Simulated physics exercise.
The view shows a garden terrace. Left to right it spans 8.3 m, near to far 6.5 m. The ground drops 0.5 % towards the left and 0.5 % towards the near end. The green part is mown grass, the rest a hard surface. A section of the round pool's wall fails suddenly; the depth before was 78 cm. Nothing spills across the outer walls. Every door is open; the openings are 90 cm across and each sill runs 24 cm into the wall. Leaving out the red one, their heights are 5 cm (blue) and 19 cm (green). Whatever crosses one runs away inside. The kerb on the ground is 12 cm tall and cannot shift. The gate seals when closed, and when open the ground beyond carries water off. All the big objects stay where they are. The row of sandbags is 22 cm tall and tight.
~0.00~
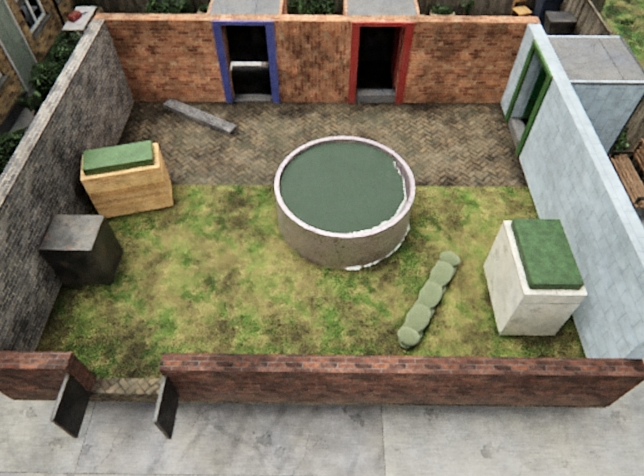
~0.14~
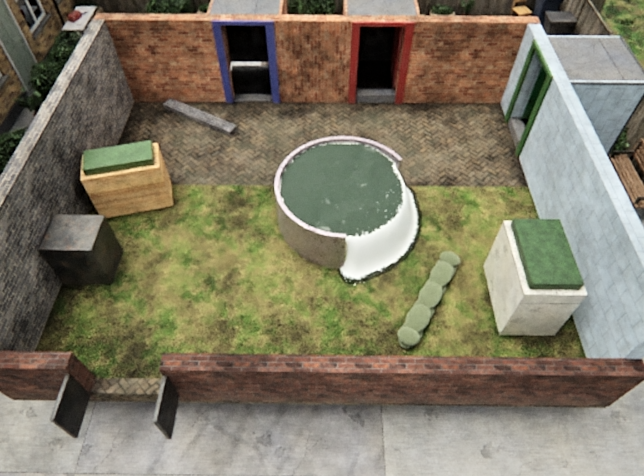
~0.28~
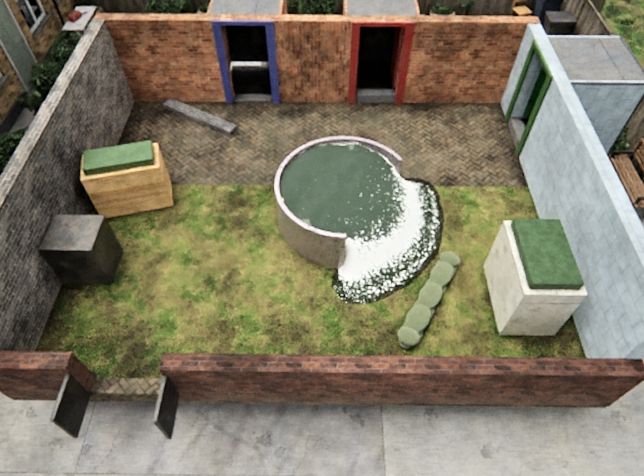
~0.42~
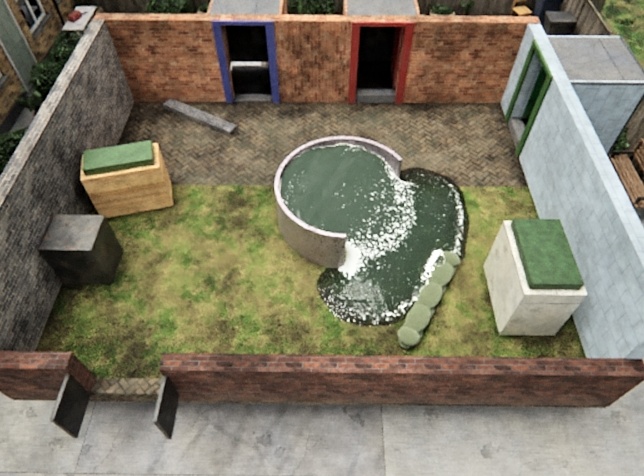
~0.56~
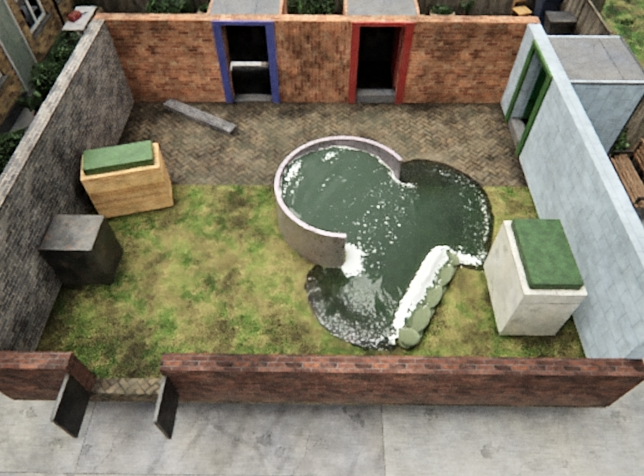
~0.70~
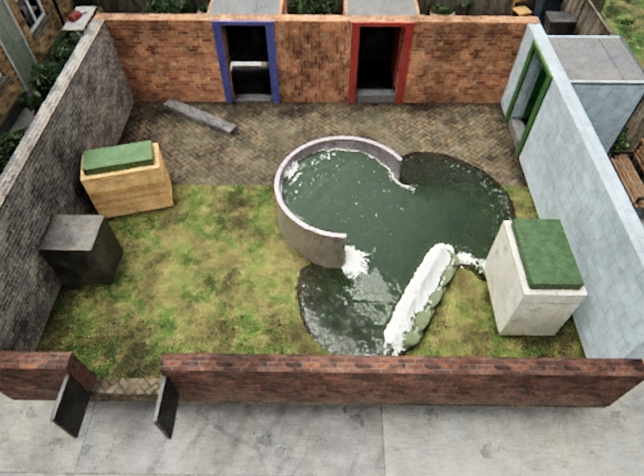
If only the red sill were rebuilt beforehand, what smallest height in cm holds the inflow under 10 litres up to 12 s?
About 6 cm.
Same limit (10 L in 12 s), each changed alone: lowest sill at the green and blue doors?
Roughly 9.5 cm at green and 7.0 cm at blue.
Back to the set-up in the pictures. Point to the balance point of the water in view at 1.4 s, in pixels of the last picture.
Around (398, 237).
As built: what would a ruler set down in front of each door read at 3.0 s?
In cm: Blue 0, red 0, green 11.
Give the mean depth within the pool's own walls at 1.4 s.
Some 35 cm.
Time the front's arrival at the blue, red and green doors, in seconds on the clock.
Blue 4.5 s, red 3.6 s, green 1.4 s.
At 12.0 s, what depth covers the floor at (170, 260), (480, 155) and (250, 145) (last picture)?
In that order: 7, 5 and 6 cm.
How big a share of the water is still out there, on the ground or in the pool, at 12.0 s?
Some 94 per cent remains.
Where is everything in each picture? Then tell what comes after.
The round pool at (345, 186) is whole and still, 78 cm deep; the red door at (379, 63) is dry, in the first picture.
The front is at a hidden place, 0.3 m from the gap at (400, 230); 0.5 m2 of floor is wet, 78 cm left at the back, in the second picture.
The front is at (429, 186), 0.7 m from the gap at (400, 232); 1.9 m2 of floor is wet, 78 cm left at the back, in the third picture.
The gap is at (400, 234), the front 1.2 m out at (458, 193); the back of the round pool holds 76 cm, in the fourth picture.
The gap is at (399, 234), the front 1.6 m out at (485, 197); the back of the round pool holds 67 cm, in the fifth picture.
Water pours out at (399, 235) and has run 2.0 m, to (508, 200); about 8 cm deep outside, 59 cm at the back; 1.9 m in a straight line remain to the red door at (379, 63), in the sixth picture.
After 1.4 s water covers 30 % of the floor, deepest (46 cm) near (430, 276); it has not reached the red door.
After 3.0 s water covers 45 % of the floor, deepest (31 cm) near (591, 370); it has not reached the red door.
After 12.0 s water covers 95 % of the floor, deepest (10 cm) near (87, 248); 4 cm at the red door, 0 litres in over its 20 cm sill.
At the red door as built, the water arrived by 3.7 s and peaked near 9 cm at 4.2 s.
Run again over the same 12 s with other heights there, 13 litres in over 5.5 cm, 7 litres over 6.5 cm. The limit of 10 litres is kept from about 6 cm up.
